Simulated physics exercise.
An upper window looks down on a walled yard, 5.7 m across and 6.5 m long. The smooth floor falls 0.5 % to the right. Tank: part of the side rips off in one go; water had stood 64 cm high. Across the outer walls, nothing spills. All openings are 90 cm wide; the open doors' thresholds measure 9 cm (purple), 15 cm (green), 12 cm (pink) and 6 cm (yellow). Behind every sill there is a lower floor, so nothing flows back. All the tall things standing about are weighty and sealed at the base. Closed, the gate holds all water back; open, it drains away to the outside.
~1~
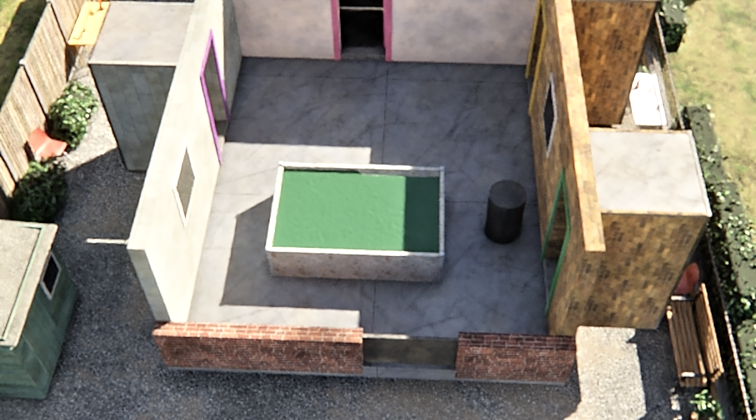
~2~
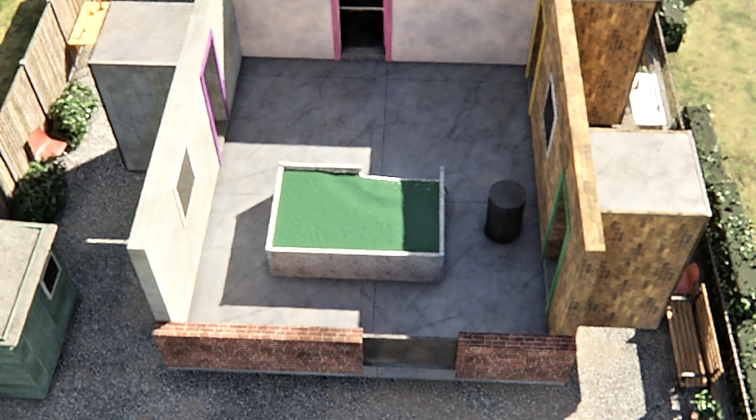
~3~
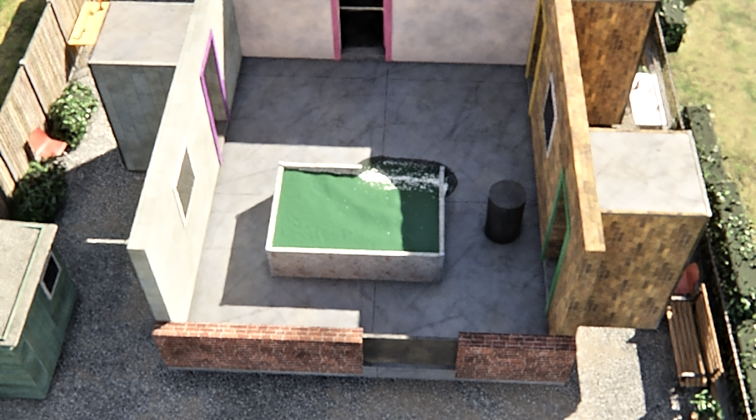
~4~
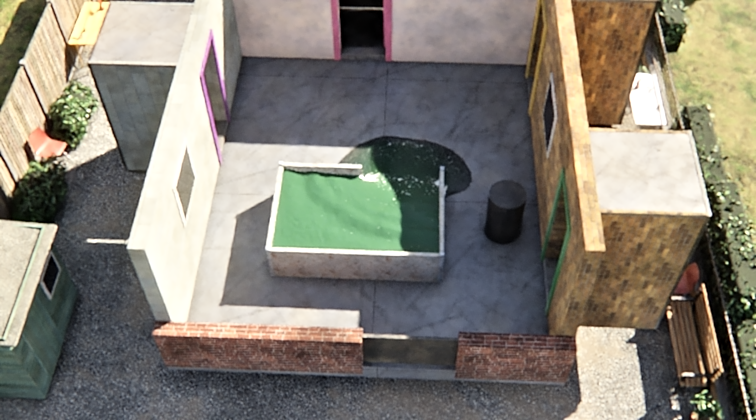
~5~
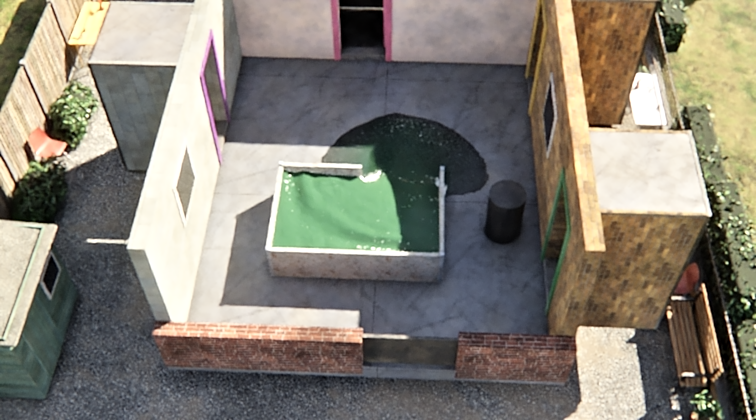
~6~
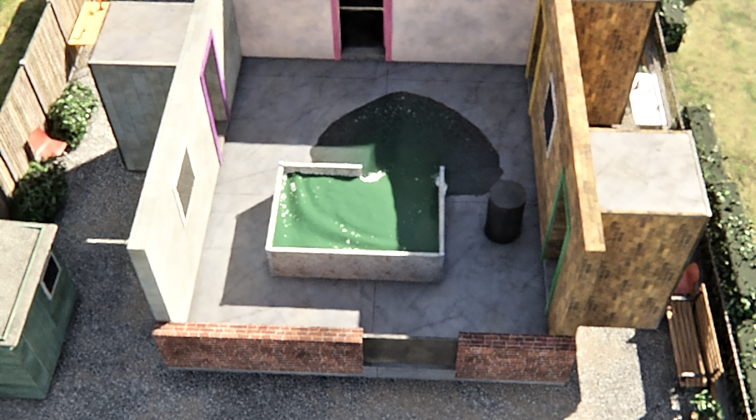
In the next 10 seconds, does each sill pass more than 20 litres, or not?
My prediction: The purple door never tops the limit; the green door never tops the limit; the pink door tops the limit; the yellow door tops the limit.
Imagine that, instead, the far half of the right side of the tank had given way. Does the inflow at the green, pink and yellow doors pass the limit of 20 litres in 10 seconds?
Note: Green short of the mark, pink short of the mark, yellow beyond the mark.
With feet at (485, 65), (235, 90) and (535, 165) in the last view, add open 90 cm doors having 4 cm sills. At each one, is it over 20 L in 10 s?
Per doorway, in order: Sufficient / sufficient / sufficient.
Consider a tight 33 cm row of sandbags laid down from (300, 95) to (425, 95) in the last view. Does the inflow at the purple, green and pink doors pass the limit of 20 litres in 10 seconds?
Then, at the purple door it's exceeded, at the green door it's not exceeded, at the pink door it's not exceeded.
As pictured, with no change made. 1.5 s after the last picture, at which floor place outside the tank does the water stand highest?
In the final picture, near (514, 66).
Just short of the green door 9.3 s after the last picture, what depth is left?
Close to 2.5 cm of depth.
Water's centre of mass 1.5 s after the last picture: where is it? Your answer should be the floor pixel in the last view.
I'd put it close to (393, 172).
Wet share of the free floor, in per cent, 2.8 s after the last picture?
About 50 per cent.
Then, 0.7 s after the last picture water covers 35 % of the floor and is deepest (36 cm) near (421, 190); purple door not reached, green door not reached, pink door 19 cm at the sill, 2 L in, yellow door not reached.
Then, 1.5 s after the last picture water covers 40 % of the floor and is deepest (43 cm) near (514, 66); purple door not reached, green door not reached, pink door 25 cm at the sill, 34 L in, yellow door 23 cm at the sill, 14 L in.
Then, 2.8 s after the last picture water covers 50 % of the floor and is deepest (26 cm) near (423, 70); purple door not reached, green door not reached, pink door 19 cm at the sill, 81 L in, yellow door 23 cm at the sill, 161 L in.
Then, 5.3 s after the last picture water covers 75 % of the floor and is deepest (16 cm) near (250, 64); purple door 7 cm at the sill, 0 L in, green door 3 cm at the sill, 0 L in, pink door 12 cm at the sill, 107 L in, yellow door 14 cm at the sill, 302 L in.
Then, 9.3 s after the last picture water covers 95 % of the floor and is deepest (12 cm) near (526, 92); purple door 6 cm at the sill, 0 L in, green door 2 cm at the sill, 0 L in, pink door 8 cm at the sill, 108 L in, yellow door 12 cm at the sill, 390 L in.
